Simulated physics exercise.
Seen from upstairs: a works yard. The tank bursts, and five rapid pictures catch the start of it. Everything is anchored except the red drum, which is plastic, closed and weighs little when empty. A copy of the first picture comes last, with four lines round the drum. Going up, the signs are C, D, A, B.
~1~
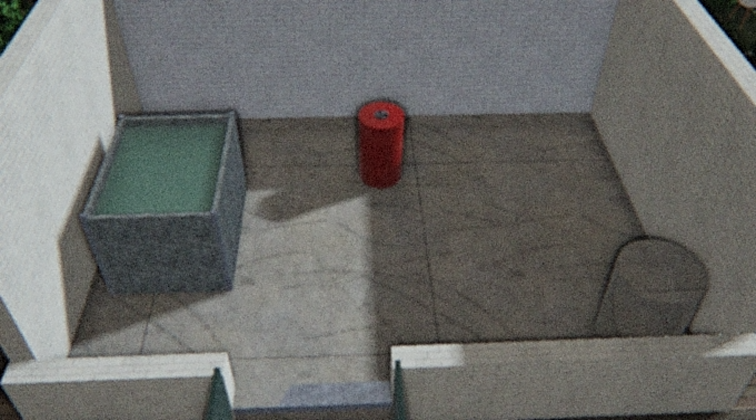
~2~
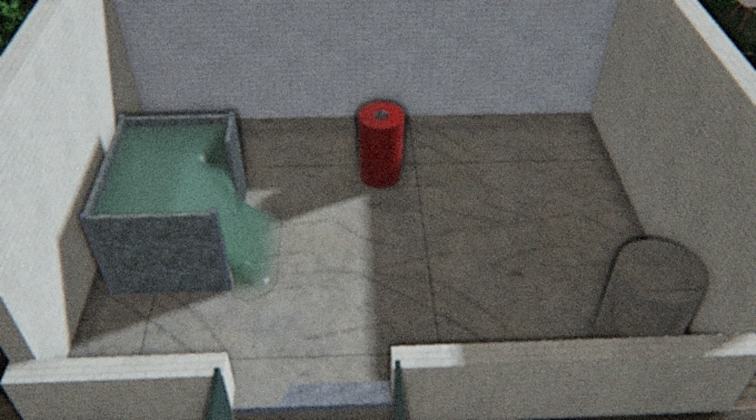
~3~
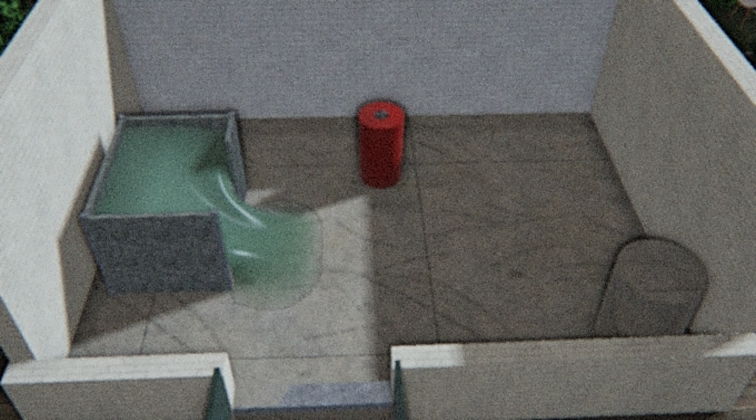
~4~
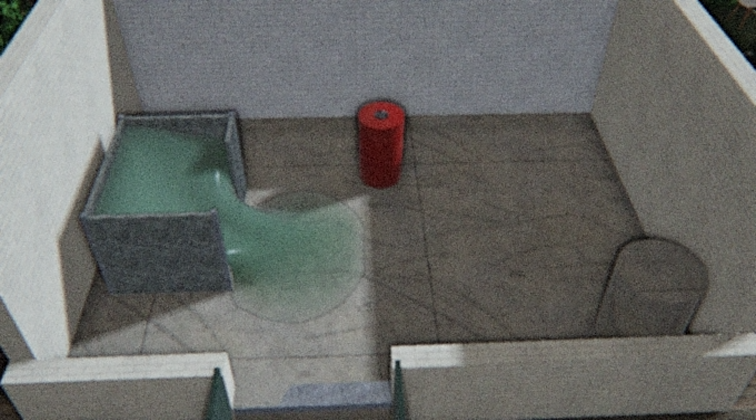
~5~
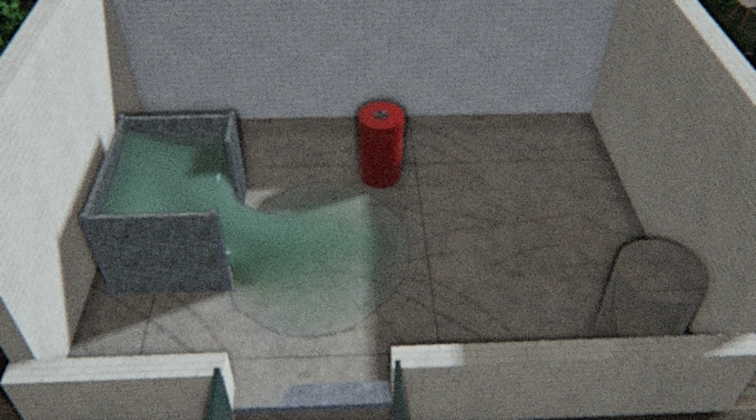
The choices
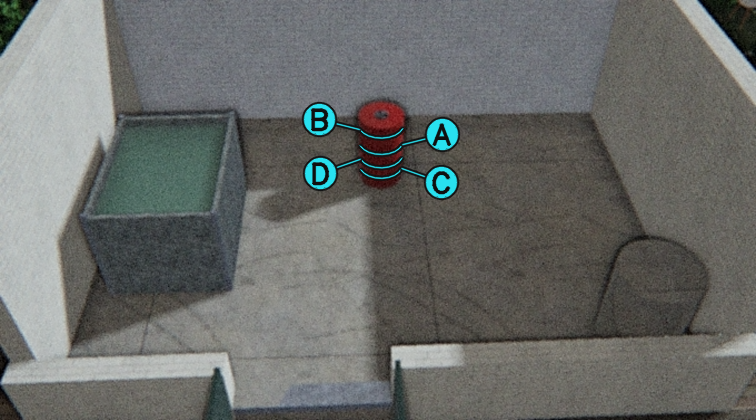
The footage shows a walled yard with a tank of green liquid, a red drum and an open gate; the tank's right side opens and liquid pours out, spreading rightward across the ground while the drum stays still.
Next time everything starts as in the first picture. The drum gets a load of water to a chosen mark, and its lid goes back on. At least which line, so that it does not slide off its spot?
Use mark C.
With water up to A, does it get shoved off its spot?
No, that is safe.
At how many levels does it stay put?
All of the four.
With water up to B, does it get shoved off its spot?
No, not at all.
In cyan, A at (382, 154); B at (382, 138); C at (381, 178); D at (382, 167); from the bottom up C, D, A, B.
If A is chosen, it does not move.
If B is chosen, it does not move.
If C is chosen, it does not move.
If D is chosen, it does not move.
